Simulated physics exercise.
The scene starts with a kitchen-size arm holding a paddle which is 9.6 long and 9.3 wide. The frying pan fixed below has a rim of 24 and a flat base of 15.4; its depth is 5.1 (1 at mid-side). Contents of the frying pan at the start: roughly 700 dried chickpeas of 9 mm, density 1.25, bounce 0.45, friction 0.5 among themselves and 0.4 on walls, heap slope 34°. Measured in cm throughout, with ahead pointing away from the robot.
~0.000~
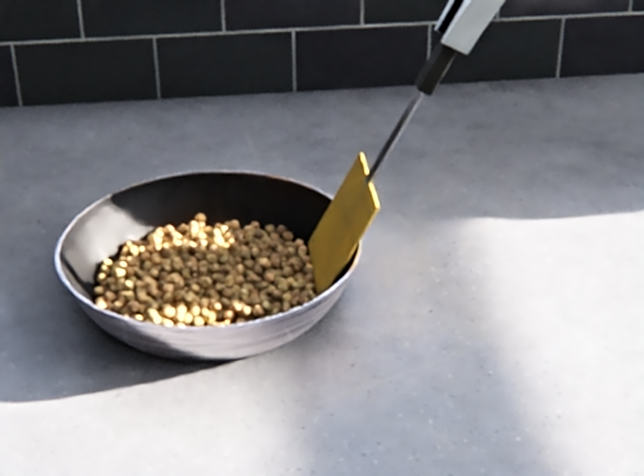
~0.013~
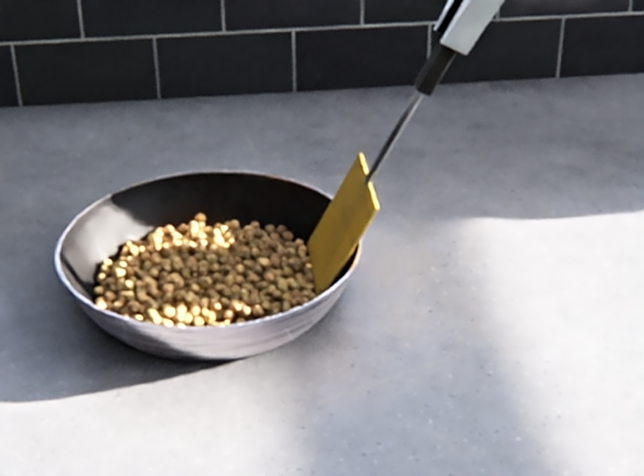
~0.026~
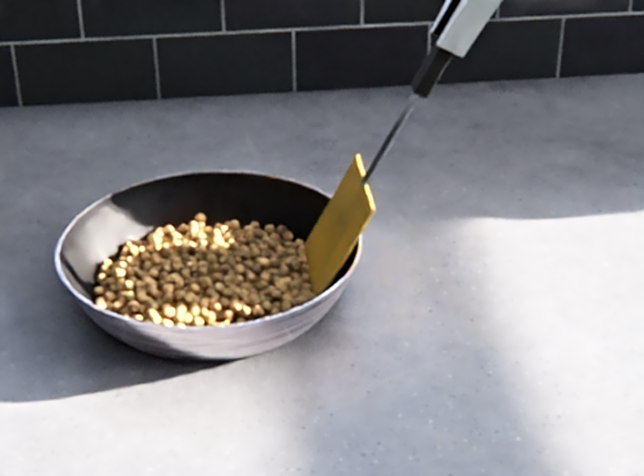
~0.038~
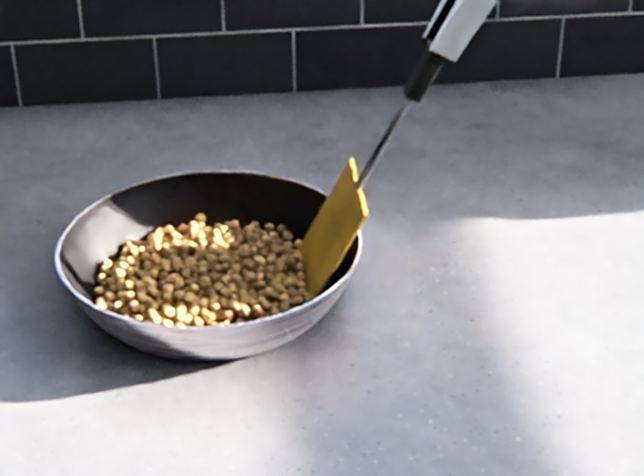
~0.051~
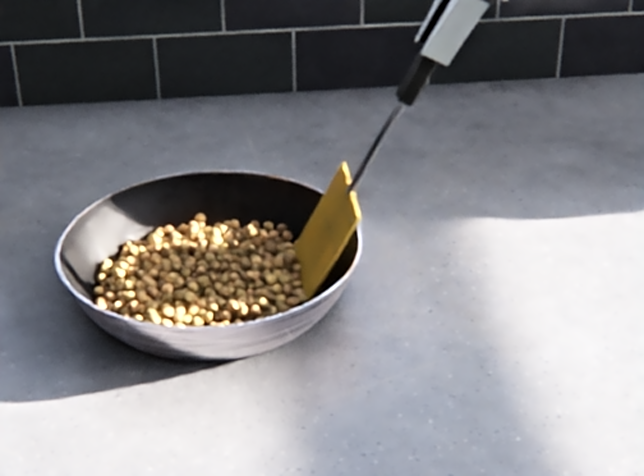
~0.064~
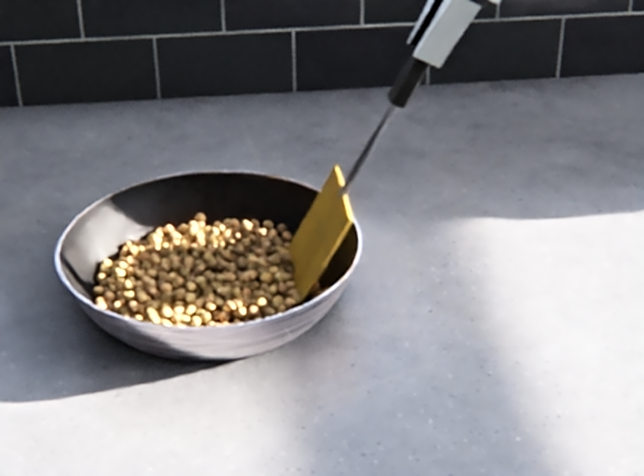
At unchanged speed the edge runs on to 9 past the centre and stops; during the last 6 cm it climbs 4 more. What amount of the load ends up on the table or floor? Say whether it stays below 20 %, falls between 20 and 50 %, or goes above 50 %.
It stays below 20 %.
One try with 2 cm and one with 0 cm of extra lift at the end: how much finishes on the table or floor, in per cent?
I'd say close to 20 percent for the first and close to 20 percent for the second.
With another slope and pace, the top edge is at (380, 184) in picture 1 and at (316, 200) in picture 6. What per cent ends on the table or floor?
It works out to about 25 %, more or less.
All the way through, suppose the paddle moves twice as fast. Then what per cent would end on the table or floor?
Roughly 20 per cent, I'd say.
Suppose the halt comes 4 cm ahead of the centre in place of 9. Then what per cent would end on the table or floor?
Roughly 0 %.
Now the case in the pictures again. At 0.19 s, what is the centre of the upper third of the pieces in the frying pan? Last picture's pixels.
Centre estimated at around (166, 277).
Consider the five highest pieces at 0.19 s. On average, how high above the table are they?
About 6 cm.
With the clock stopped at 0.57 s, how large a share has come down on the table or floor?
Roughly 10 percent.
After 0.19 s, sloping 62°, highest piece 9 above the table; 696 in the frying pan, 3 on the blade or in flight.
After 0.31 s, sloping 62°, highest piece 6 above the table; 696 in the frying pan, 3 on the table or floor.
After 0.57 s, sloping 62°, highest piece 5 above the table; 618 in the frying pan, 80 on the table or floor, 1 on the blade or in flight.
After 1.62 s, sloping 62°, highest piece 5 above the table; 618 in the frying pan, 81 on the table or floor.
In the end, 618 in the frying pan, 81 on the table or floor. That is 12 % on the table or floor.
